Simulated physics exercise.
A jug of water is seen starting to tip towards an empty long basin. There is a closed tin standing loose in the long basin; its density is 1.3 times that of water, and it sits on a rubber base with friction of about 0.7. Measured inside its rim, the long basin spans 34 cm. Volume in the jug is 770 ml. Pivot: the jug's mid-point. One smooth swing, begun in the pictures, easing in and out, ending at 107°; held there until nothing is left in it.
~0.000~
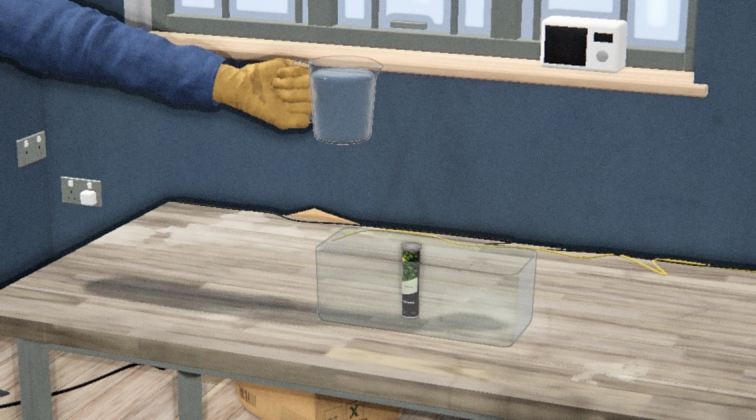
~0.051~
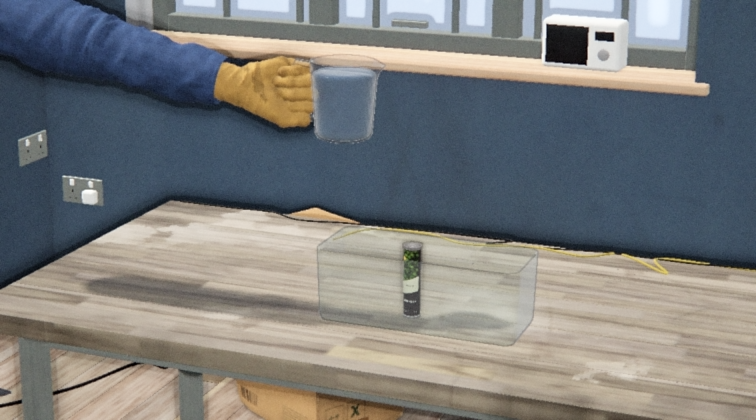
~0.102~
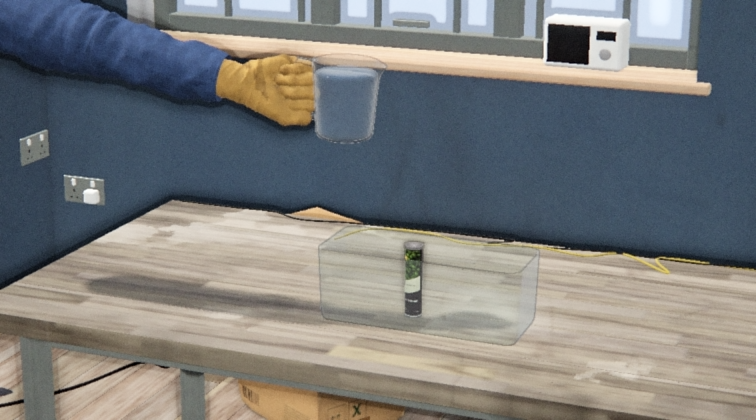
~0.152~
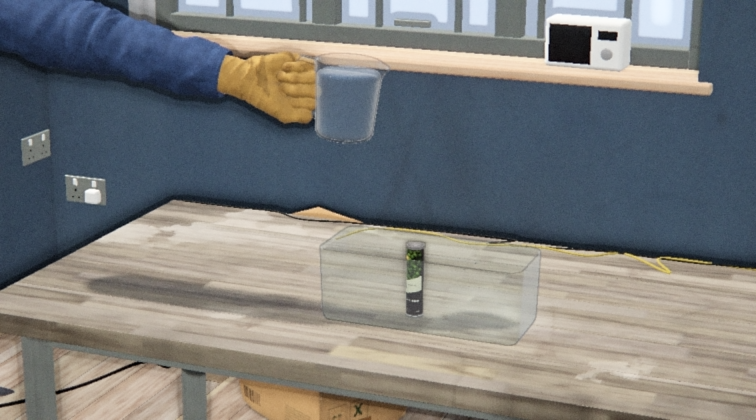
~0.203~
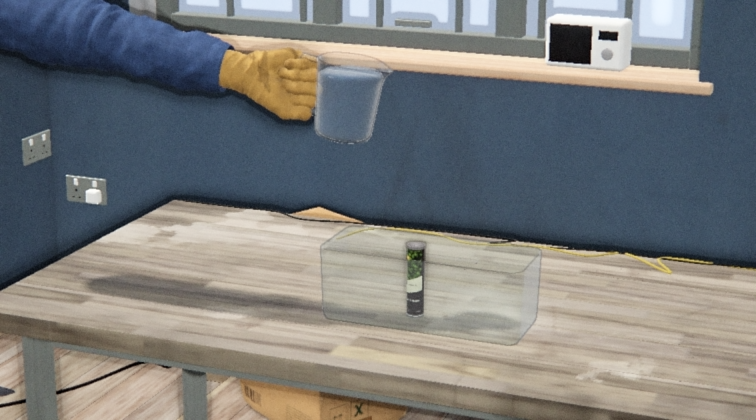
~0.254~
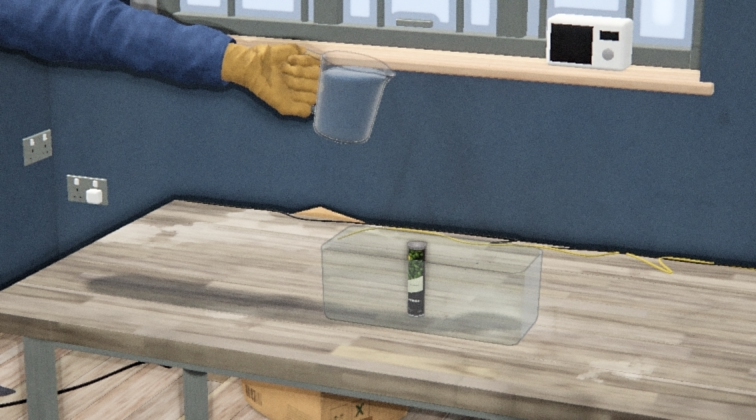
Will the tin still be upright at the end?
Looks to me like it holds out.
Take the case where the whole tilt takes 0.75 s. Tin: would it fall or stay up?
Outcome - the tin remains standing.
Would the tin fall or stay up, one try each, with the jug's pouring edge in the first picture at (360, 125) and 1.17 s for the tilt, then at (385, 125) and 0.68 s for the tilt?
The tin overturns the first time and overturns the second time.
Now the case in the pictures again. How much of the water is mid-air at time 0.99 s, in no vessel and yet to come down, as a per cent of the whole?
Estimate: About 32 in a hundred.
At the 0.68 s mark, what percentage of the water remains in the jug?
About 78 percent.
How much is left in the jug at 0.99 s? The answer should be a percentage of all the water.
Remaining share: Approx. 24 %.
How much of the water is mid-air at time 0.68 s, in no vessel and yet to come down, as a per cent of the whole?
About 20 per cent.
After 0.68 s the tilt is 67° and 78 per cent is still to pour; the tin stands where it began.
After 0.99 s the tilt is 101° and 24 per cent is still to pour; the tin stands where it began.
After 1.32 s the tilt is 107° and 1 per cent is still to pour; the tin stands where it began.
After 1.67 s the tilt is 107° and 0 per cent is still to pour; the tin stands where it began.
In the end the tin stands where it began.
